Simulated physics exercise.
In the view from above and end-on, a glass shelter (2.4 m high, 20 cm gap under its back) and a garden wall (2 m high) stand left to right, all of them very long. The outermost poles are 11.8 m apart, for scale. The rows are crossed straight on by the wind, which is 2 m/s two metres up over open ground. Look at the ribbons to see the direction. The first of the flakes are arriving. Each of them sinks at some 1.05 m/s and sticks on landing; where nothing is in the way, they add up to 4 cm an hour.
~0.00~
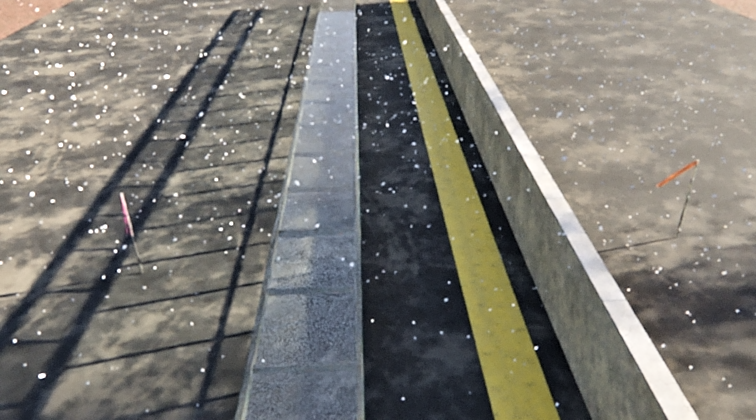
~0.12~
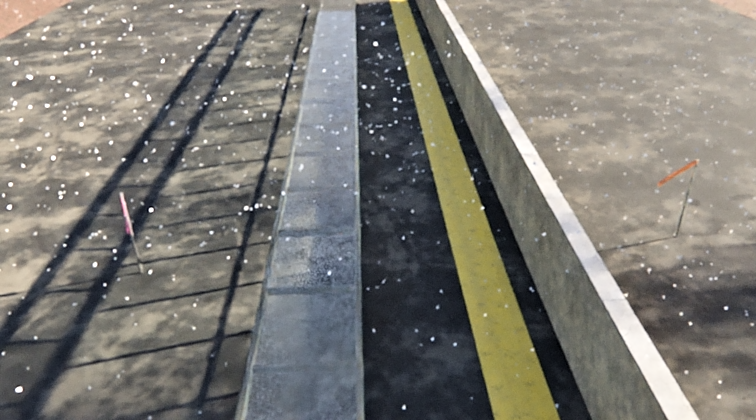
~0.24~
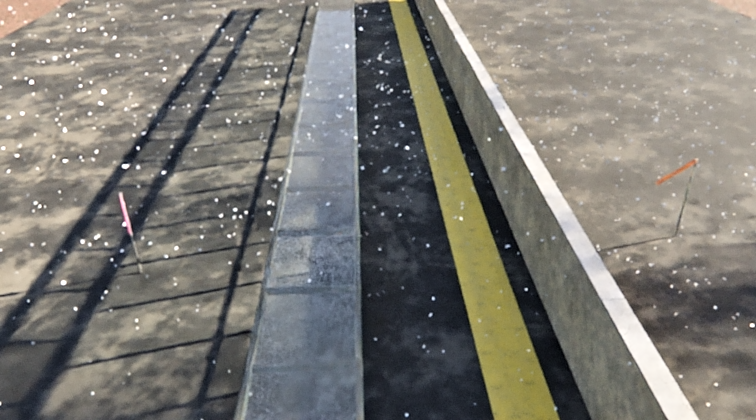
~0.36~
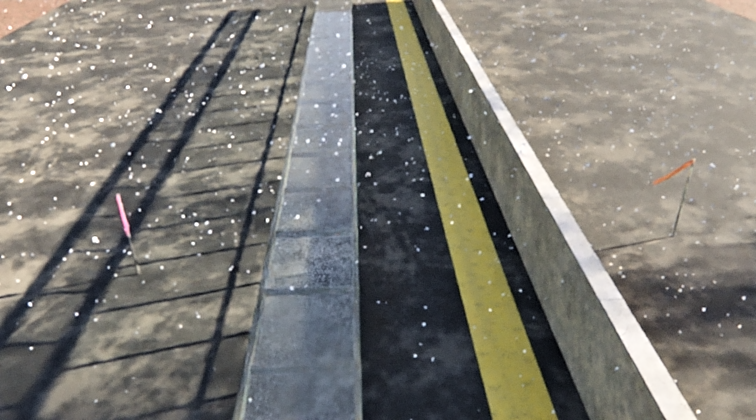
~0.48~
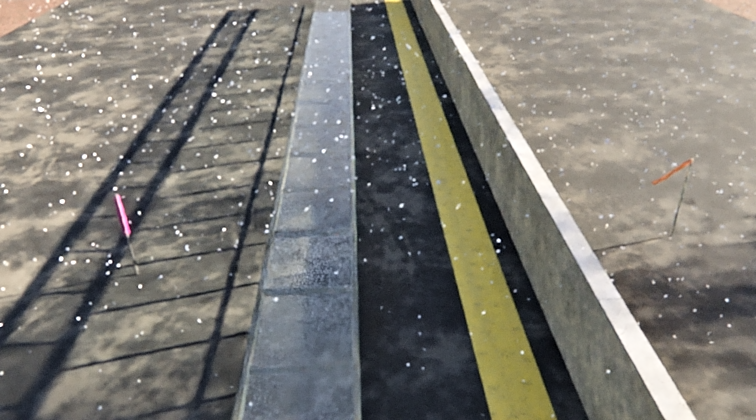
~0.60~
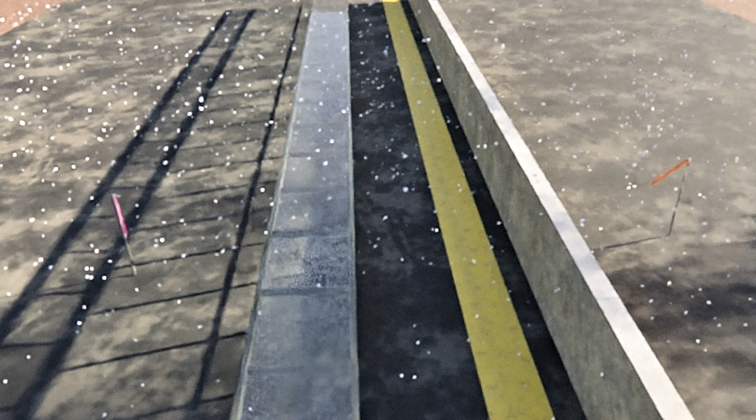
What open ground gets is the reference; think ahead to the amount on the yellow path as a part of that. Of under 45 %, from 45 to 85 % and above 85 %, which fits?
The answer is between 45 and 85 %.
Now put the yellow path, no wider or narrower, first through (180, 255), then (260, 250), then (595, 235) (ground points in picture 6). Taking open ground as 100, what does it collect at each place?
First around 90 percent, next around 100 percent, last around 100 percent.
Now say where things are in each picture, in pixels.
The rows stand in the wind, in the first frame.
The right ribbon ends at (658, 186), leaning 50 degrees to the left and the yellow one passes (473, 242), in the second frame.
Above the rows the flakes slant 70 degrees from upright, towards the left and the top of the garden wall crosses (516, 131), in the third frame.
The right ribbon ends at (654, 184), leaning 55 degrees to the left and the yellow one passes (453, 189), in the fourth frame.
The left ribbon ends at (127, 234), hanging almost straight and above the rows the flakes slant 70 degrees from upright, towards the left, in the fifth frame.
The right ribbon ends at (651, 184), leaning 55 degrees to the left and the top of the garden wall crosses (510, 131), in the sixth frame.
After 10 minutes open ground has 7 mm and the yellow path 5 mm.
After 30 minutes open ground has 20 mm and the yellow path 14 mm.
After 60 minutes open ground has 40 mm and the yellow path 27 mm, so the yellow path has 68 % of the open amount; the left half of it has 65 %, the right half 70 %.
